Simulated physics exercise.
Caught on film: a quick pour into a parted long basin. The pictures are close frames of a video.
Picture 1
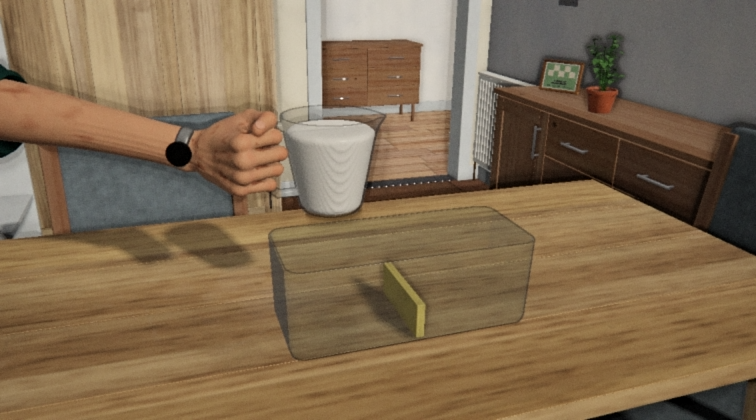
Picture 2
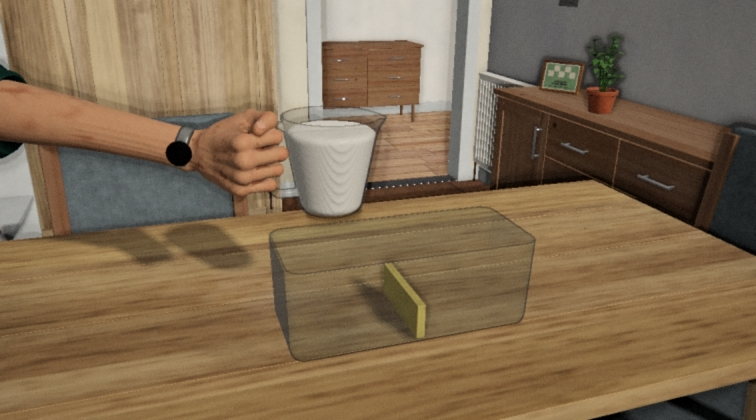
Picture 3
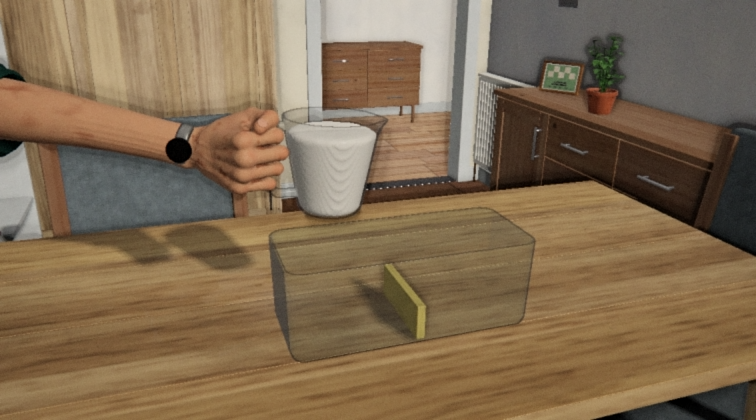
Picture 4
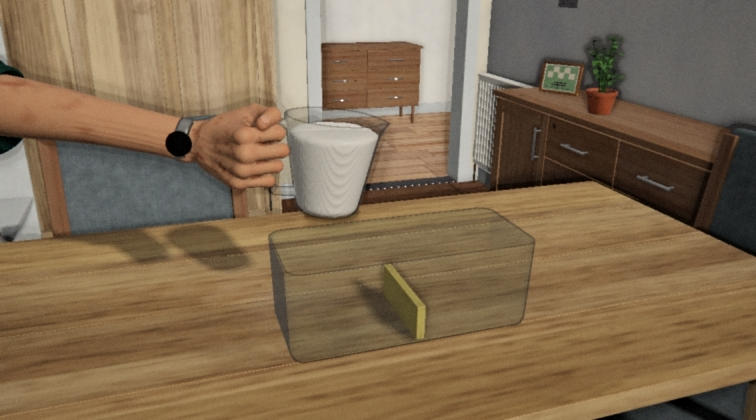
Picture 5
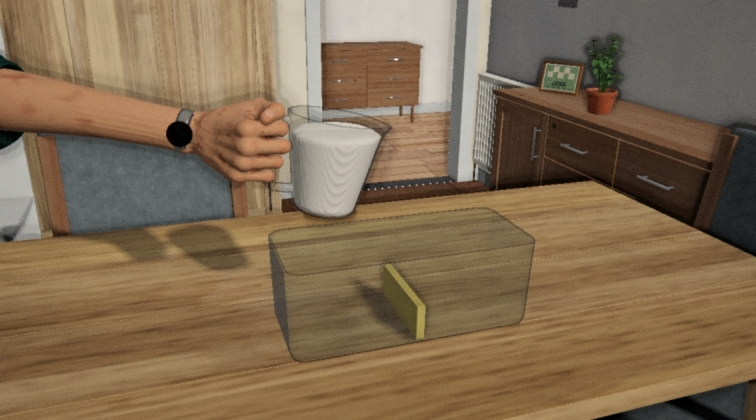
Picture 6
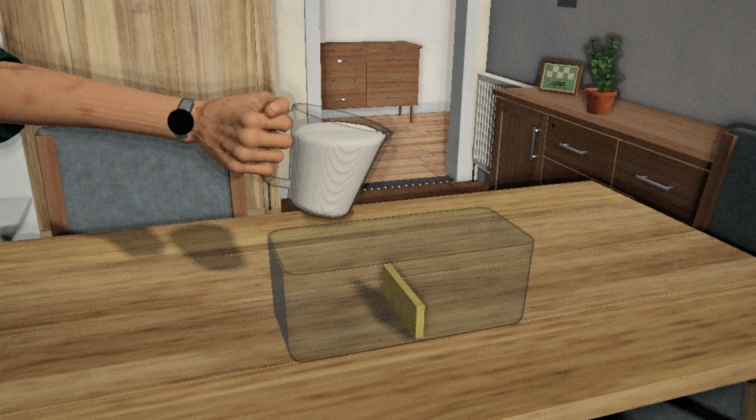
The clip opens on a hand with a dark watch holding a clear jug of white milk upright above a see-through long basin, parted by a short yellow wall, on a wooden table. The hand gradually tilts the jug to the right, while the milk stays inside and the basin stays still.
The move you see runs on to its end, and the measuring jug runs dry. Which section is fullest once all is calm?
The right part.
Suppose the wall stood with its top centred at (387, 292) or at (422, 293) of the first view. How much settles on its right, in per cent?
About 90 and 50 per cent.
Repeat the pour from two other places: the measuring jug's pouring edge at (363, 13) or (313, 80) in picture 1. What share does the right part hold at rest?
In turn 80 and 5 in a hundred.
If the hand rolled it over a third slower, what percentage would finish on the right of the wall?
Some 85 per cent.
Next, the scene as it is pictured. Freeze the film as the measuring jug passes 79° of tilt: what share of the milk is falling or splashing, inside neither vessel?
Close to 20 per cent.
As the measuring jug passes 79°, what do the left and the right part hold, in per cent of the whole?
Left about 0, right about 15.
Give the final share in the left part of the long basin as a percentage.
Close to 25 per cent.
A moment on, the tilt is 79° and 63 per cent is still to pour, 0 is left of the wall and 16 right of it.
Next, the tilt is 113° and 7 per cent is still to pour, 14 is left of the wall and 73 right of it.
Then the tilt is 116° and 0 per cent is still to pour, 23 is left of the wall and 77 right of it.
Later the tilt is 116° and 0 per cent is still to pour, 23 is left of the wall and 77 right of it.
At rest 23 per cent lies left of the wall, 77 right of it and 0 outside.
